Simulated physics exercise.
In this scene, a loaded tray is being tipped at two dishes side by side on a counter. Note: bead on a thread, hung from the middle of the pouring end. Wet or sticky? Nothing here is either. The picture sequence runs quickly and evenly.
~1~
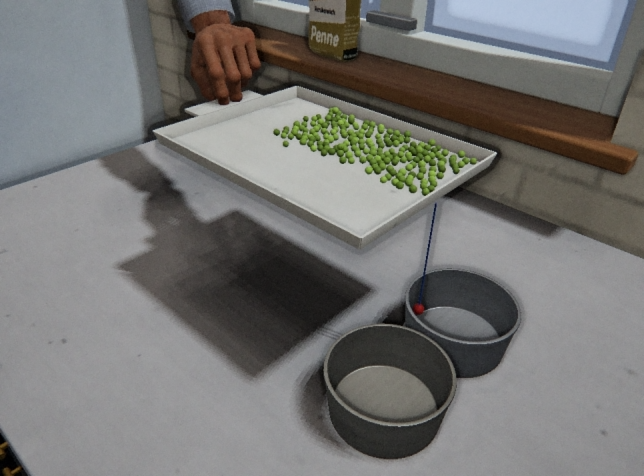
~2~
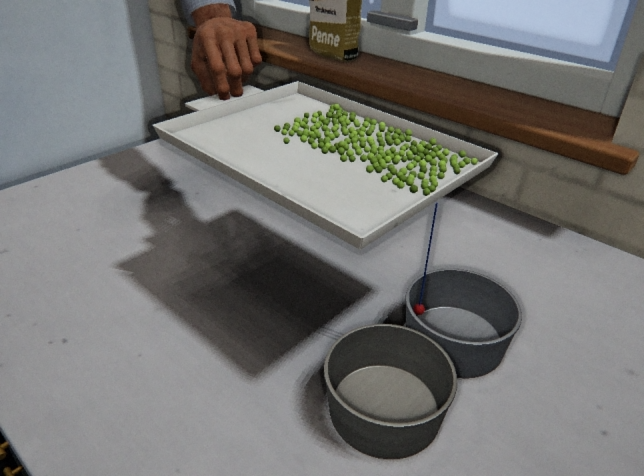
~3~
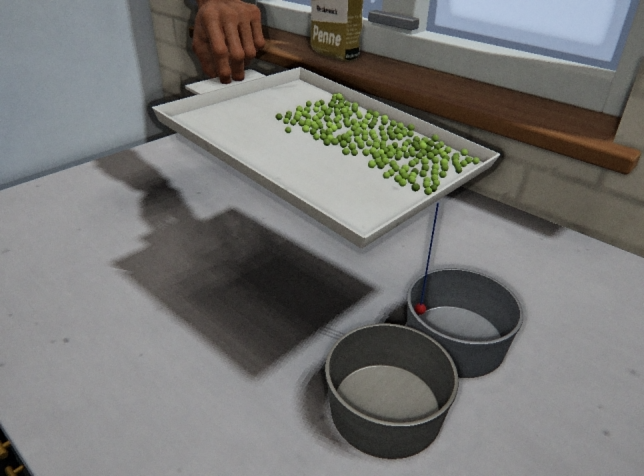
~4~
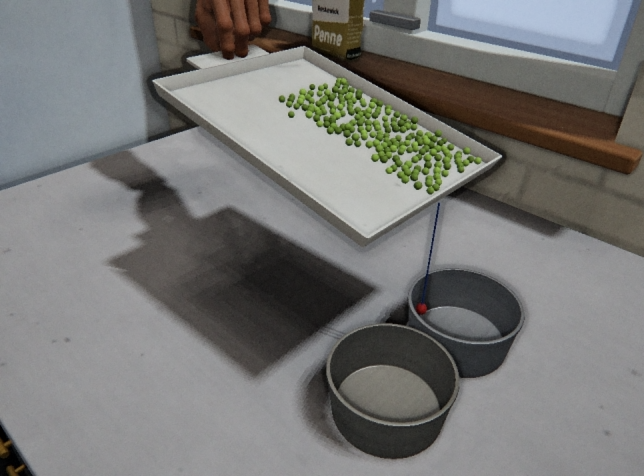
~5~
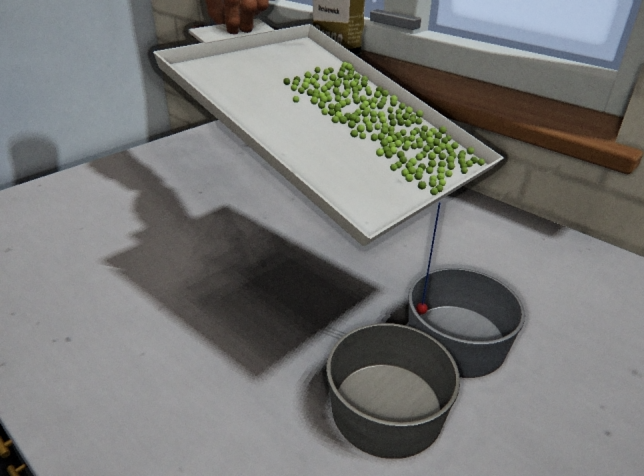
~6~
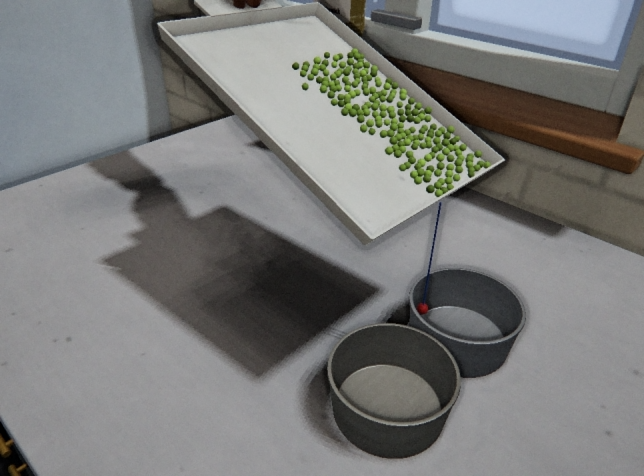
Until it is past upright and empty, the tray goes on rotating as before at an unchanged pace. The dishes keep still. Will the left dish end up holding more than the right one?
No, the right dish holds more.
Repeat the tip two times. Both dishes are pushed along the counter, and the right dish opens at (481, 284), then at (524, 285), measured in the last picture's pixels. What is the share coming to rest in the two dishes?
First case 80 in a hundred, second case 80 in a hundred.
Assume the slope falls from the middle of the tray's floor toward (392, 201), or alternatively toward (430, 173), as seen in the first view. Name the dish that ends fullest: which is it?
The first slope favours the dish to the left, the second the dish to the right.
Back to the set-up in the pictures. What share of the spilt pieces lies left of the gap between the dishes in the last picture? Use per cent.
It works out to some 0 per cent.
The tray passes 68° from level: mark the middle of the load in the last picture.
Load centre: Approx. (469, 174).
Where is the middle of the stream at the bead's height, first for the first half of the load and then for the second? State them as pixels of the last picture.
The leading part at (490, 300), the rest of it at (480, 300).
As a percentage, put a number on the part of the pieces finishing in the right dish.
About 70 per cent.
Just after the last frame, tray tipped steeply; the larger part on the tray; roughly a quarter in the air.
A moment on, tray tipped past a quarter turn; about a tenth on the tray; about a tenth in the left dish; roughly half in the right dish; about a tenth outside both; roughly a third in the air.
Further on, tray tipped past a quarter turn; about a tenth in the left dish; roughly two thirds in the right dish; roughly a quarter outside both.
When it is over, tray tipped past a quarter turn; about a tenth in the left dish; roughly two thirds in the right dish; roughly a quarter outside both.
